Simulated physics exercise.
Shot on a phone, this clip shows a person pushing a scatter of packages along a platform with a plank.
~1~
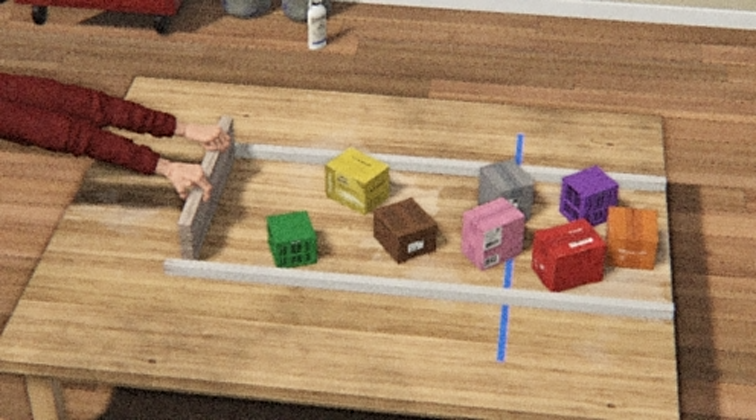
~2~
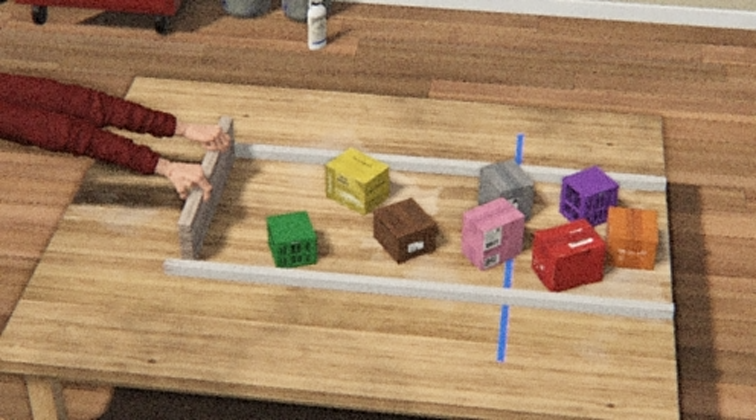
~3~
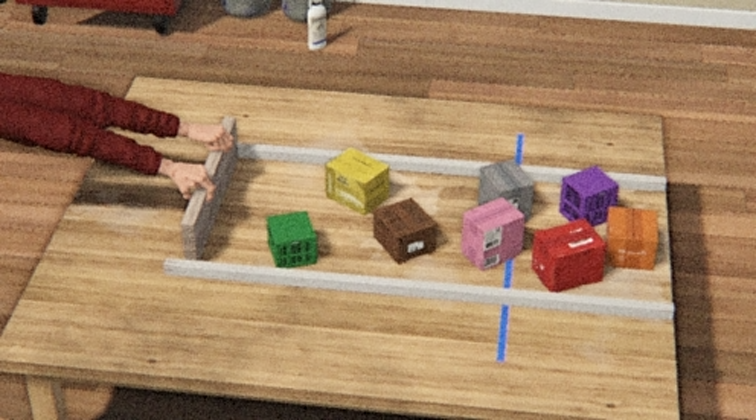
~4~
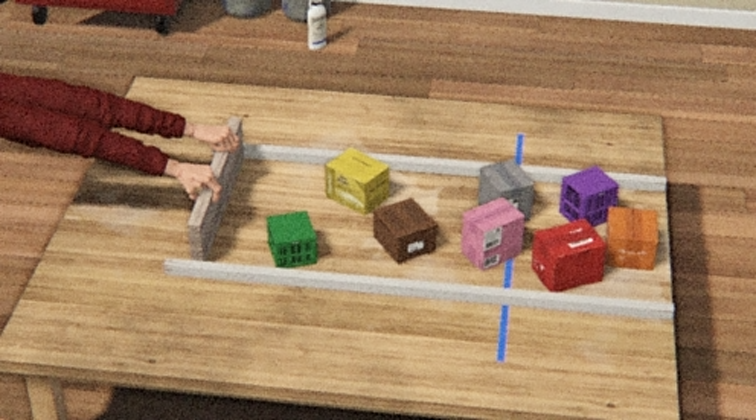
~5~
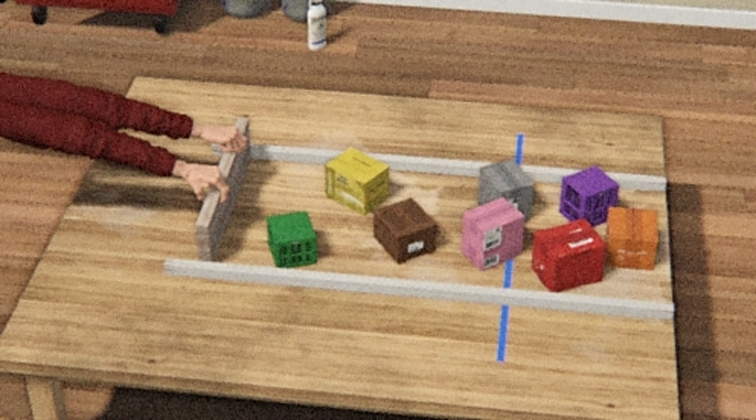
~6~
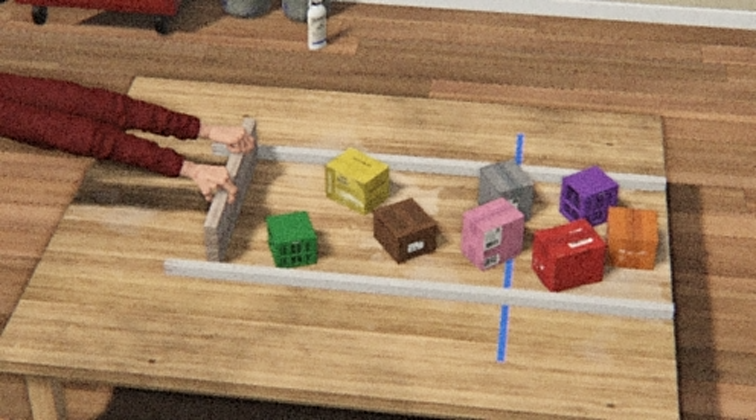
Hands in dark red sleeves sliding a plank slowly rightward between two rails on a wooden table, the scattered coloured boxes staying still.
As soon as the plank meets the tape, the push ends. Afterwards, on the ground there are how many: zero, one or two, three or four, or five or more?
Watching this, the number dropping off is nil.
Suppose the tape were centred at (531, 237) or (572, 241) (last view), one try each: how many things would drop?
In order, the counts are 0 and 2.
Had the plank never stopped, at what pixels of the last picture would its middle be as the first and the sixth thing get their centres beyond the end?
At (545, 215) for the first, at (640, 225) for the sixth.
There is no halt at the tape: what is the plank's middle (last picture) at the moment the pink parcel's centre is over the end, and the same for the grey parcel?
The middle is at (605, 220) when it's the pink parcel, and at (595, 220) when it's the grey parcel.
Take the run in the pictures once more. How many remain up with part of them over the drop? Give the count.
1, I think.
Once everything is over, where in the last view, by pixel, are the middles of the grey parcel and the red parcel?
You'll see the grey parcel at (586, 203), with the red parcel at (625, 266).
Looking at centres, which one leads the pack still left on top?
That would be the orange parcel.
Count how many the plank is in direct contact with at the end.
In contact: 3.
Early on, none off yet; orange parcel at rest near (631, 239); purple crate at rest near (589, 198); red parcel at rest near (569, 257).
Finally, the number that fall off is zero.
